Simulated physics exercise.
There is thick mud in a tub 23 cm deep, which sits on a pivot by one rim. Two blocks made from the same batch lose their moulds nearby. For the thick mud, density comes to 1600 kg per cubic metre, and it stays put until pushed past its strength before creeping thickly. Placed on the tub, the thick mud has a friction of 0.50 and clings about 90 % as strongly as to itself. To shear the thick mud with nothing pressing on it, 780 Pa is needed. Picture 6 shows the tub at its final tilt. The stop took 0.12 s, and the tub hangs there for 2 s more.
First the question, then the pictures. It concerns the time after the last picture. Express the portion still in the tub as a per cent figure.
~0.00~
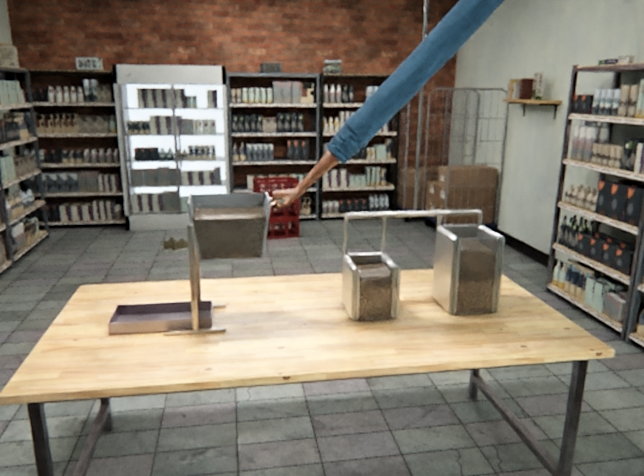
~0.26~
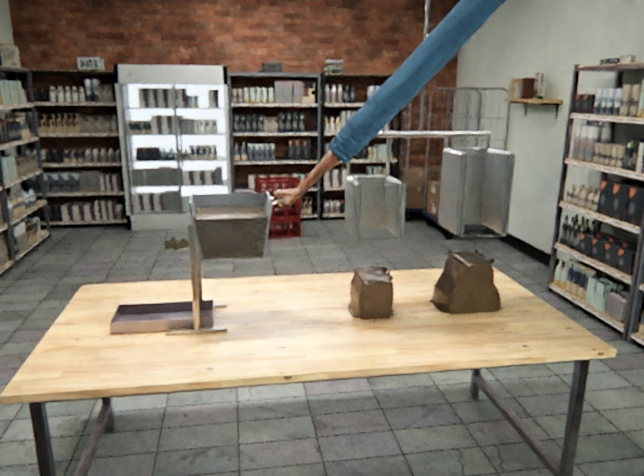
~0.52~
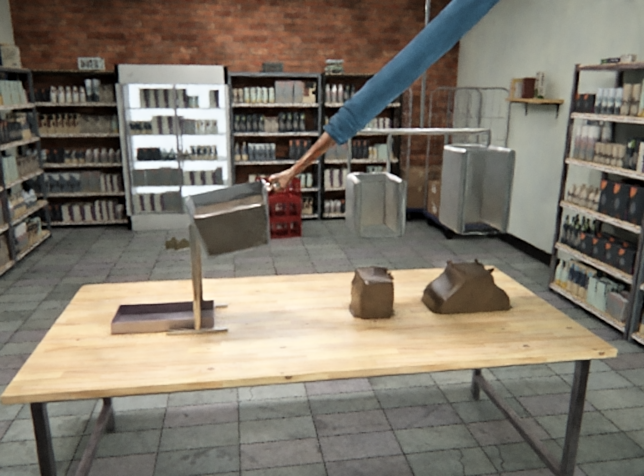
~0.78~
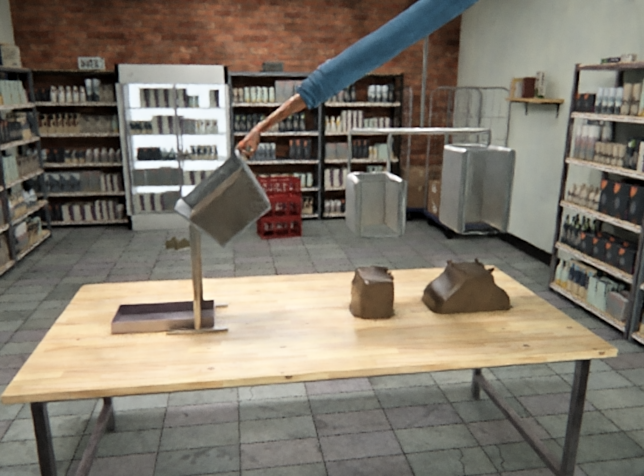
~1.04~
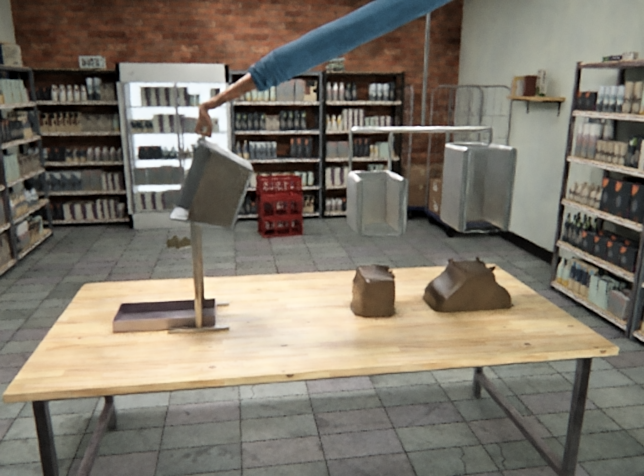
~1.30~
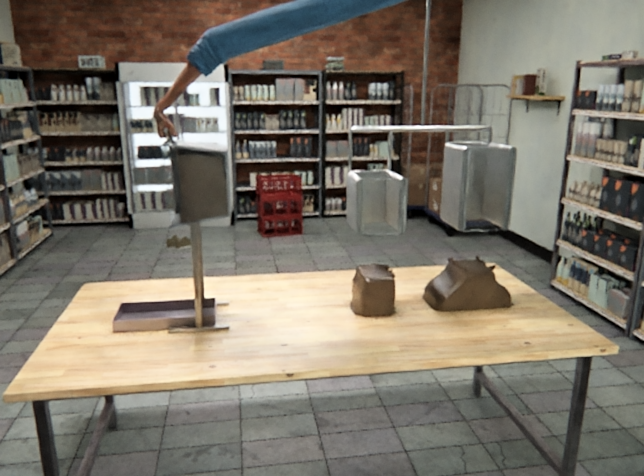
I would say about 42 percent.
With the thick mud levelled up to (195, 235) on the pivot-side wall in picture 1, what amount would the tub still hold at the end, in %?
I'd put it close to 100 in a hundred.
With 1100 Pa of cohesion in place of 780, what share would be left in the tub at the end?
100 %.
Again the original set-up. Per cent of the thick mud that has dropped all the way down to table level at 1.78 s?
I'd say close to 0 per cent of it.
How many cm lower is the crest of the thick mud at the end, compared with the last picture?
15 cm or so.
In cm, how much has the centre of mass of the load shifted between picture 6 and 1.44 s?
Something like 5 cm, I'd say.
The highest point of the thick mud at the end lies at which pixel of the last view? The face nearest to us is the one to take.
About (204, 194).
After 1.44 s, the tub is at 91 degrees and holds 99 %.
After 1.61 s, the tub is at 91 degrees and holds 66 %.
After 1.78 s, the tub is at 91 degrees and holds 45 %.
After 1.95 s, the tub is at 91 degrees and holds 42 %.
After 3.30 s, at the end, the tub is at 91 degrees and holds 42 %.
